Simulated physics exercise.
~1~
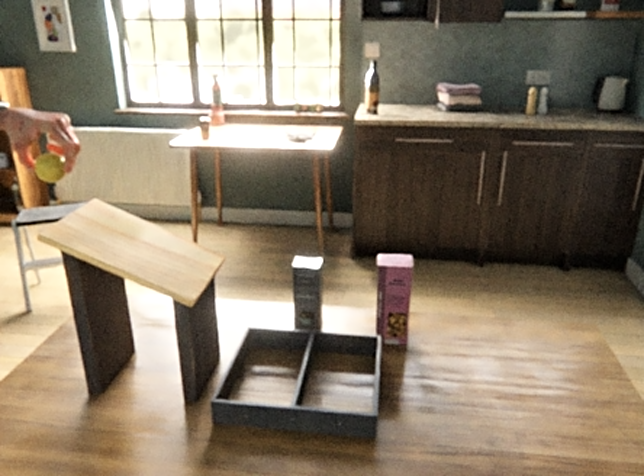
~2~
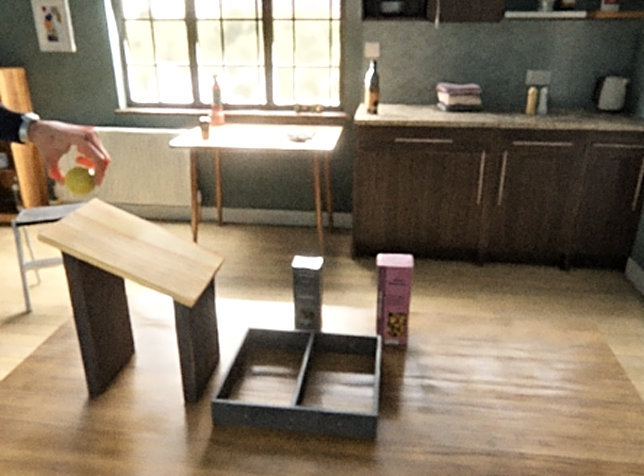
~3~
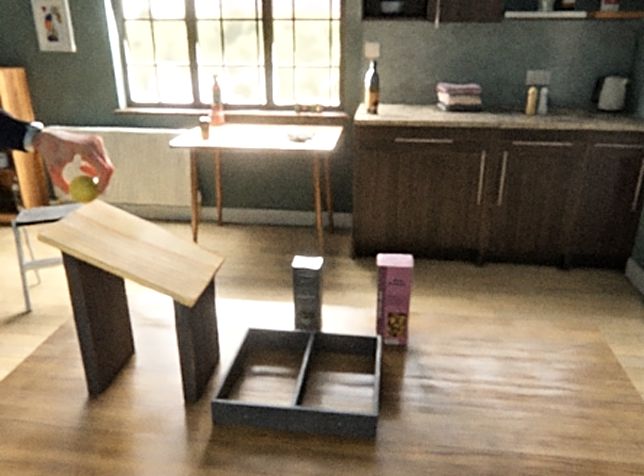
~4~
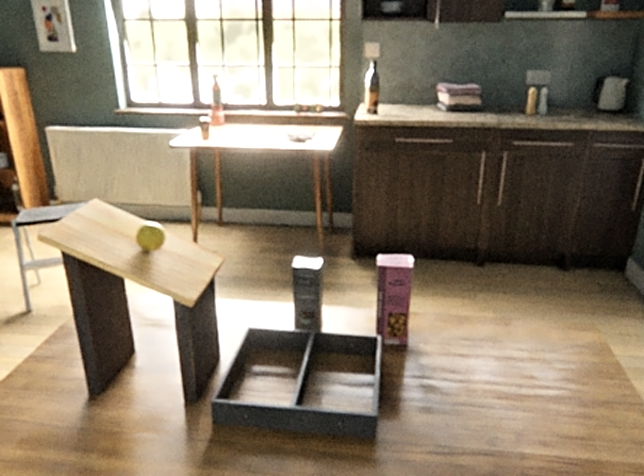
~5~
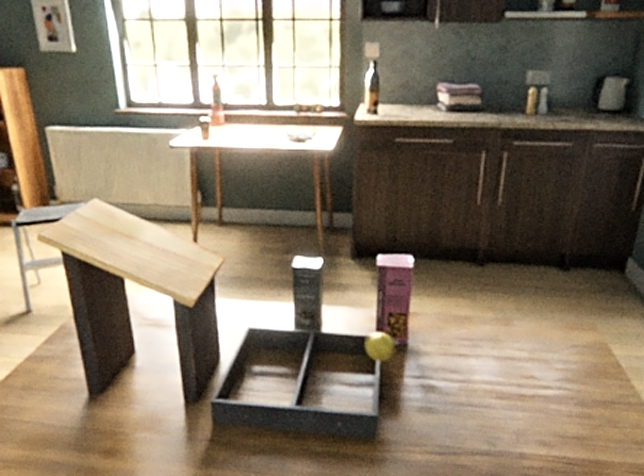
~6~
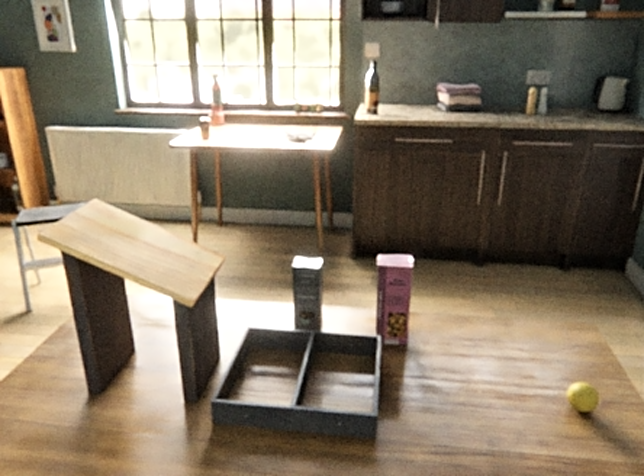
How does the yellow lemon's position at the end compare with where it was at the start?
At the start the yellow lemon is held in a hand at the upper left, above the slanted board. By the end it is low on the right side of the view, resting on the wooden surface beyond the tray.
